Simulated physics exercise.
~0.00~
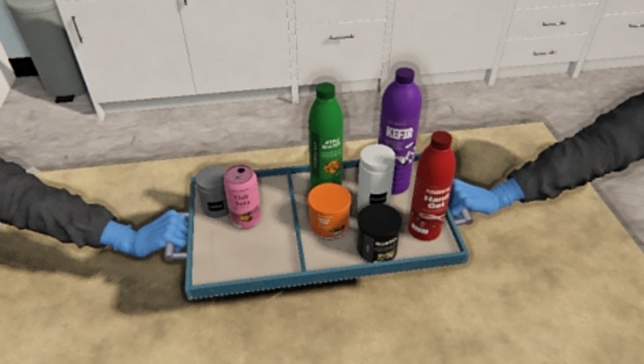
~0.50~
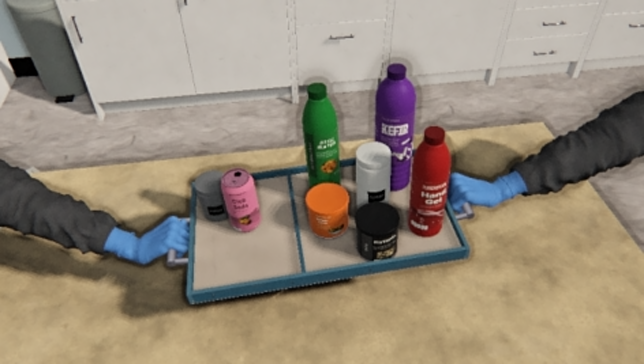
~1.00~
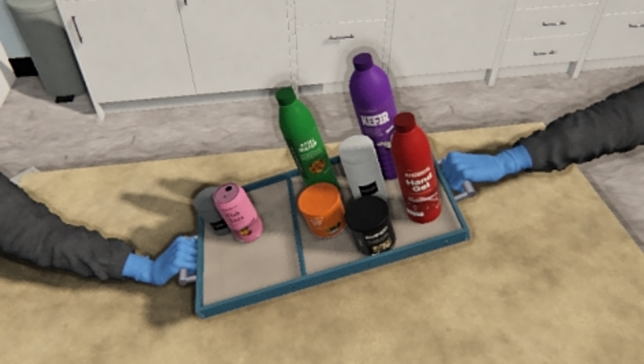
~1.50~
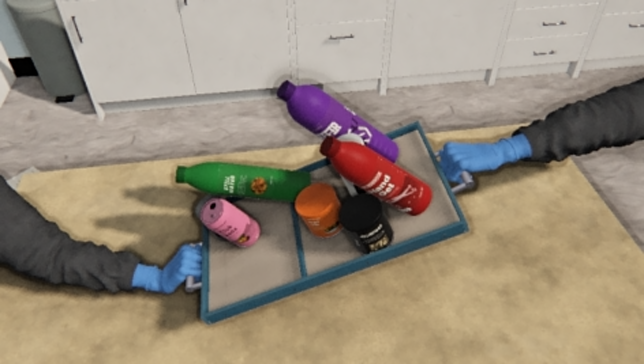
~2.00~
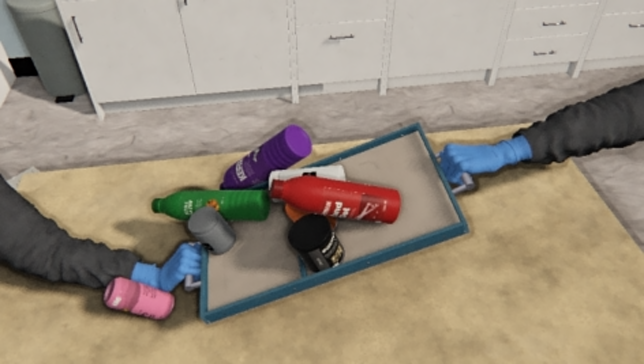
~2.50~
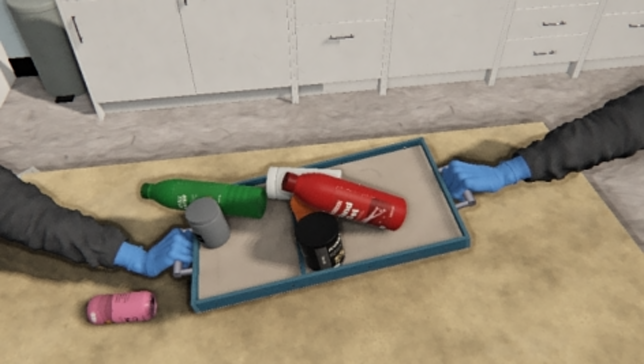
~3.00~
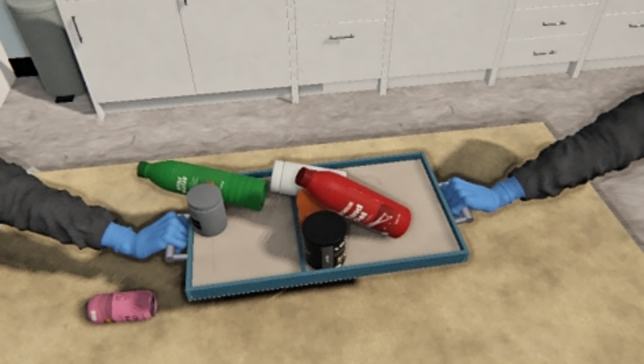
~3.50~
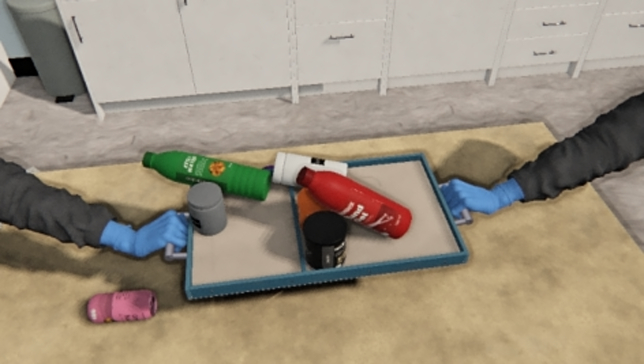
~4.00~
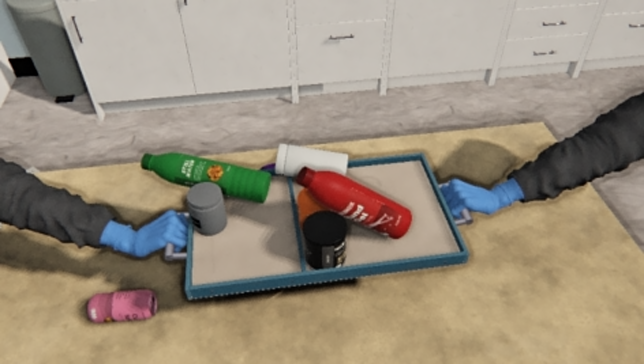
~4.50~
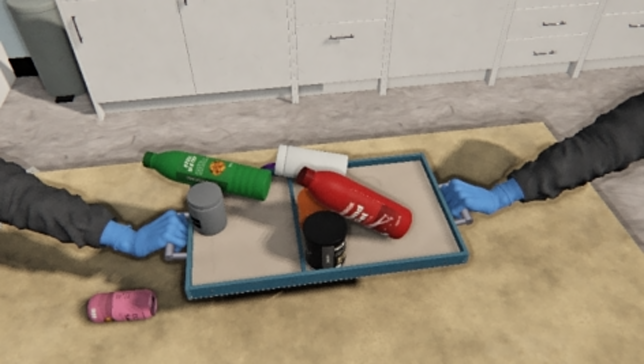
A blue-rimmed tray, held by two blue-gloved hands above a tan tabletop before white cabinets, is seen from slightly above. On its left stand a grey jar and a pink can; green, purple and red bottles, a white jar, an orange tin and a black tin crowd the middle and right. The hands tip the left edge down, and the bottles lean and topple leftward. The pink can and purple bottle leave the tray as the hands level it again. Finally, the can lies on the table at left, while the green bottle, red bottle and white jar lie tipped across the tray.
